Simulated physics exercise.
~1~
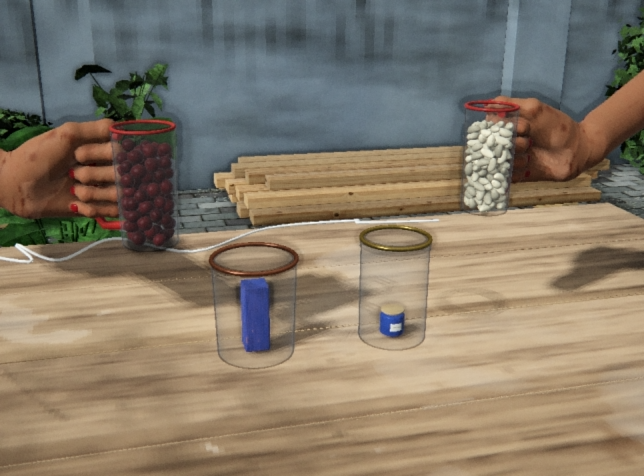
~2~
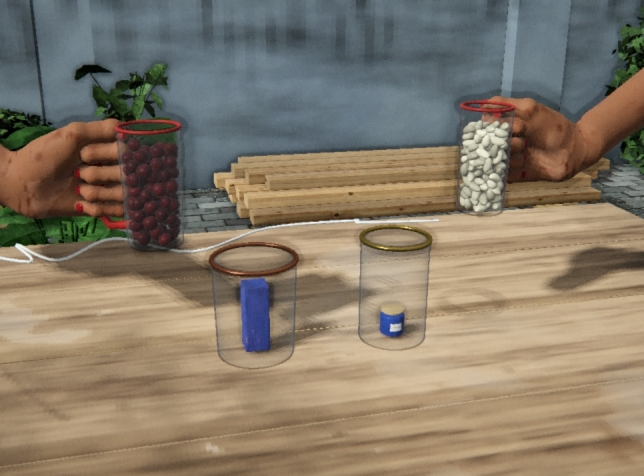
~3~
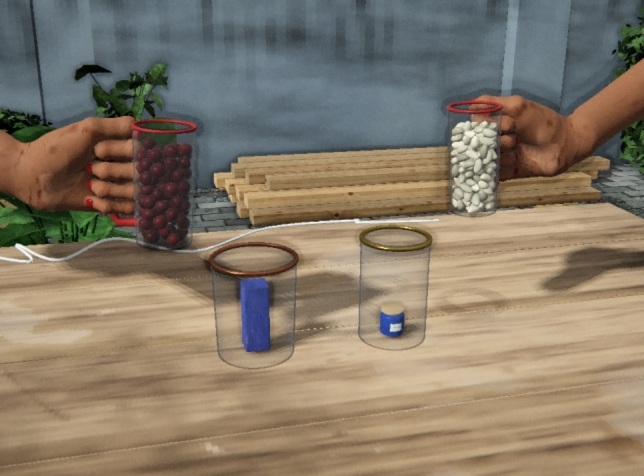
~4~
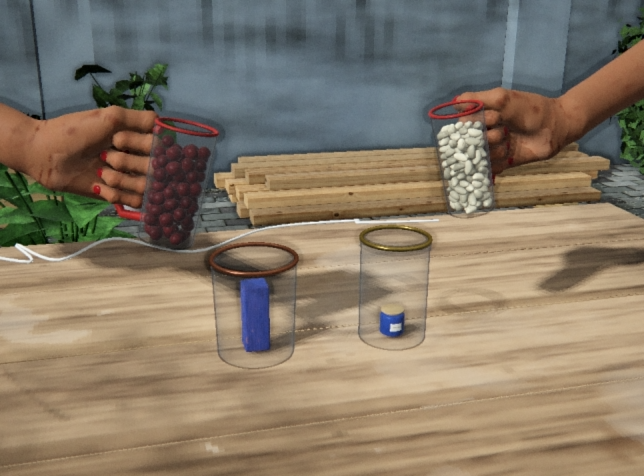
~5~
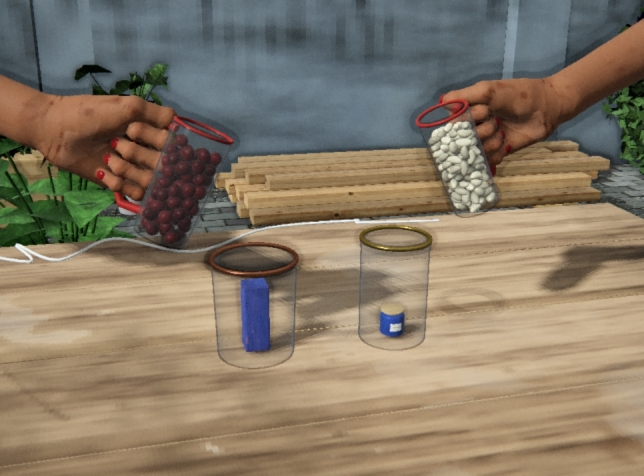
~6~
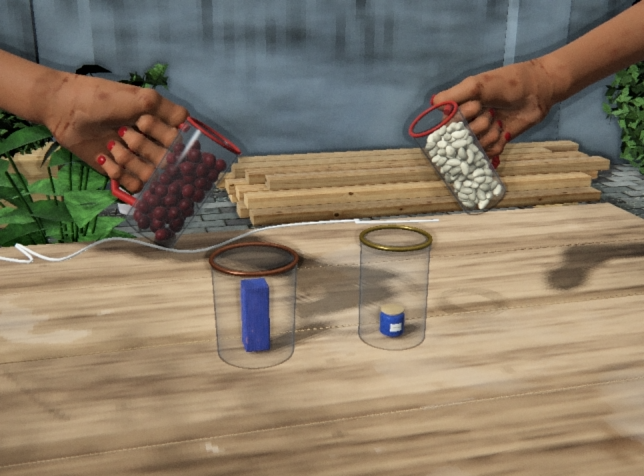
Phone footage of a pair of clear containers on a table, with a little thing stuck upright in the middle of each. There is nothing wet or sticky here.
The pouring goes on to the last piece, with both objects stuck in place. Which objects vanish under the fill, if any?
Left object: Top still showing; right object: Fully covered.
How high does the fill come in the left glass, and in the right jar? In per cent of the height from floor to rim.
60 % on the left and 50 % on the right.
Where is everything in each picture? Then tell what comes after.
The first picture shows small block in the left glass at (255, 315), reaching well over half way up; left cup at (147, 186), nearly full of dried cherries; small canister in the right jar at (392, 320), a quarter of its height or less; right cup at (488, 159), nearly full of white beans.
The second picture shows left cup at (153, 186), upright; right cup at (484, 159), upright.
The third picture shows left cup at (164, 185), tipped 3°; right cup at (474, 159), tipped 3°.
The fourth picture shows left cup at (176, 184), tipped 14°; right cup at (464, 160), tipped 14°.
The fifth picture shows left cup at (182, 184), tipped 25°; right cup at (460, 160), tipped 25°.
The sixth picture shows small block in the left glass at (255, 315); left cup at (182, 184), tipped 36°; small canister in the right jar at (392, 320); right cup at (460, 160), tipped 36°.
Then, 0.50 s after the last picture, left glass empty, all of its cupful still in the cup; right jar empty, all of its cupful still in the cup.
Then, 0.94 s after the last picture, left glass nearly empty, about two thirds of its cupful still in the cup; right jar nearly empty, most of its cupful still in the cup.
Then, 1.32 s after the last picture, left glass a third full, none of its cupful still in the cup; right jar a third full, none of its cupful still in the cup.
At rest, left glass two thirds full (surface near (255, 296)), nothing beside it; right jar half full (surface near (394, 286)), nothing beside it; the left thing is still showing; the right thing is covered.
